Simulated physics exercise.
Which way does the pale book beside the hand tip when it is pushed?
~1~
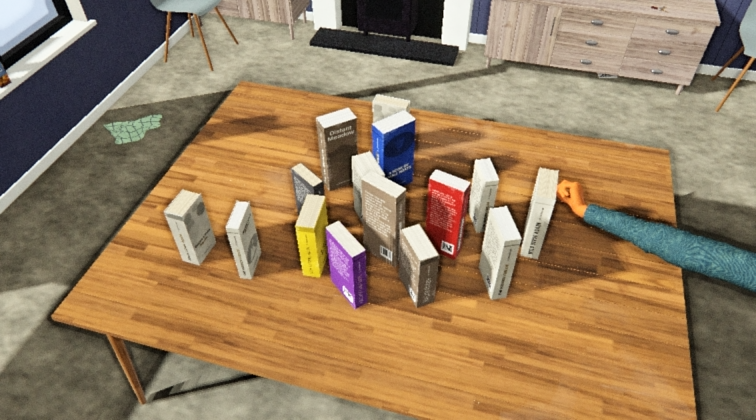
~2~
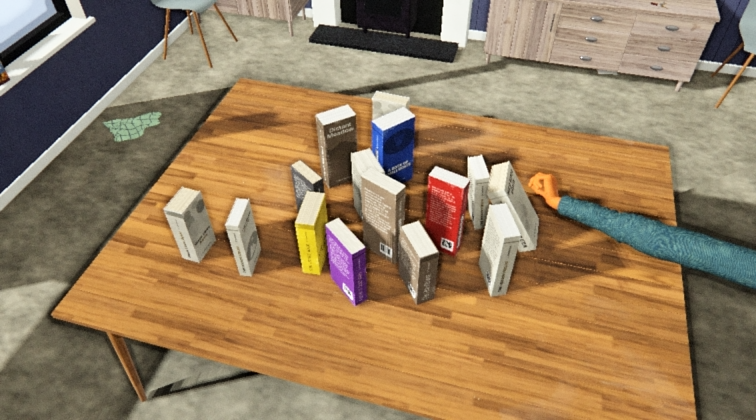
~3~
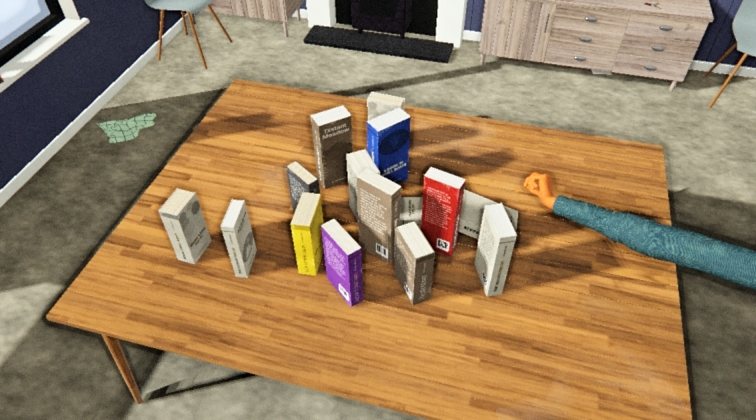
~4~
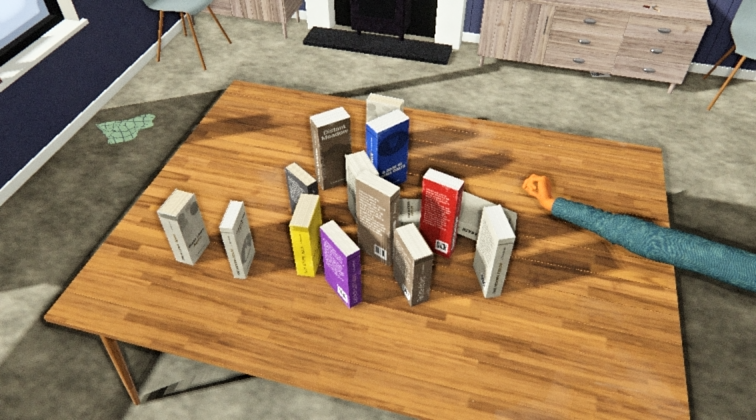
It tips over to the left, away from the hand.
The clip shows thick books standing on end on a wooden table as a hand at the right pushes a pale book, which tips left and knocks down another pale one. Both end lying flat behind the red book, while the rest stay standing.
